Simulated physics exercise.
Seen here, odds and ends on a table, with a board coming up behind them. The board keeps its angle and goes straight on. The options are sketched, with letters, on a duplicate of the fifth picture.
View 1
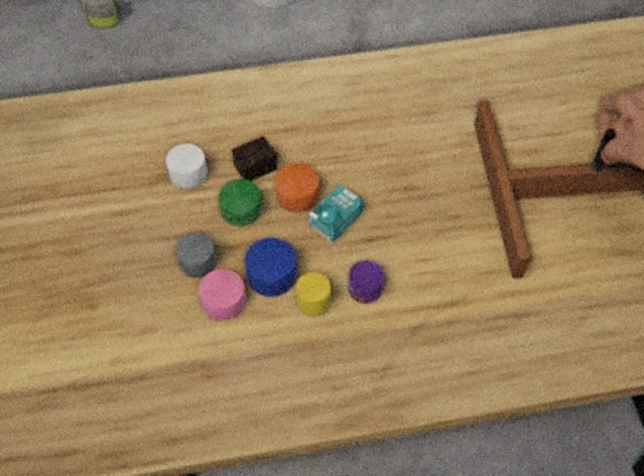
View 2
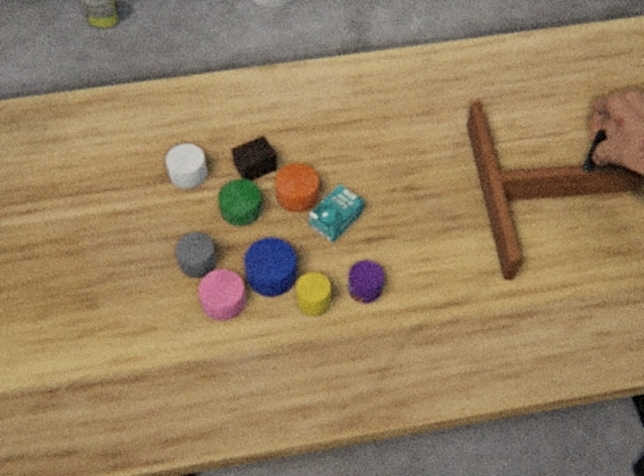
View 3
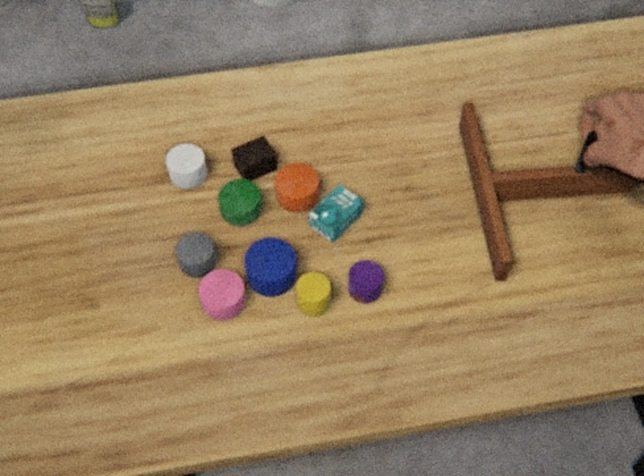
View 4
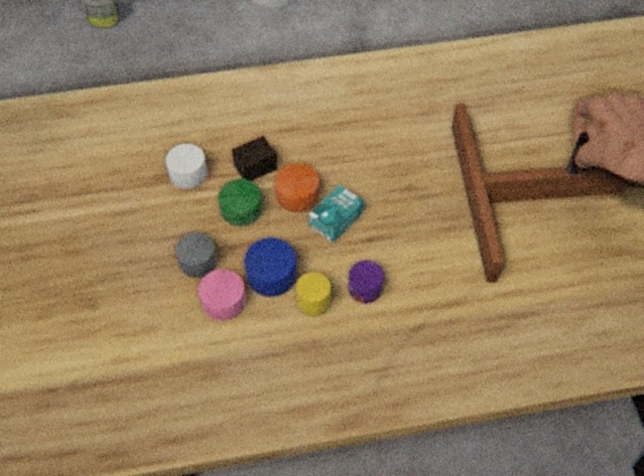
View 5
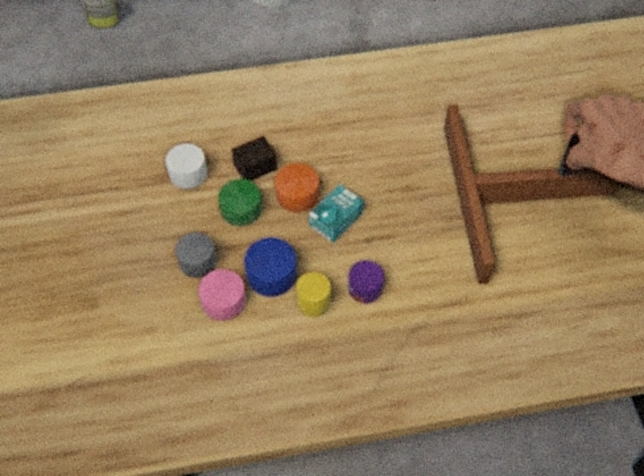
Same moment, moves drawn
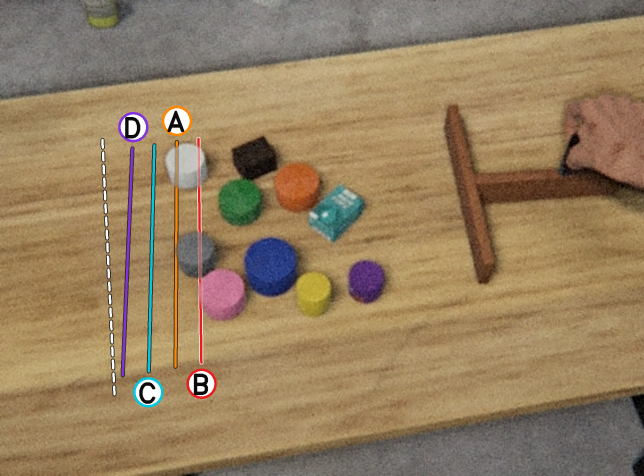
A hand slides a wooden T-shaped board slightly left across the table beside motionless small objects.
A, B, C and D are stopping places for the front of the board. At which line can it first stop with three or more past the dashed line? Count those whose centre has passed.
Stop at C.
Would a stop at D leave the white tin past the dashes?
Yes.
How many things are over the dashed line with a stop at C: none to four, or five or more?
Four.
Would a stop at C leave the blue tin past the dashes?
No.
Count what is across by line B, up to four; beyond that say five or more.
It has none across.
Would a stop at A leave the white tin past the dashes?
No.
On the marked copy, A at (176, 245); B at (200, 241); C at (152, 248); D at (128, 252); the dashed line at (108, 253).
Following C. Soon after the start, board (358, 196); grey pot (197, 255); white tin (187, 167); none across.
Later, board (242, 213); grey pot (172, 258); pink pot (185, 300); none across.
In the end, board (150, 226); grey pot (80, 272); pink pot (89, 315); four across.
As for the rest, A gets only one across; B gets none across; D gets seven across, but is farther than needed.
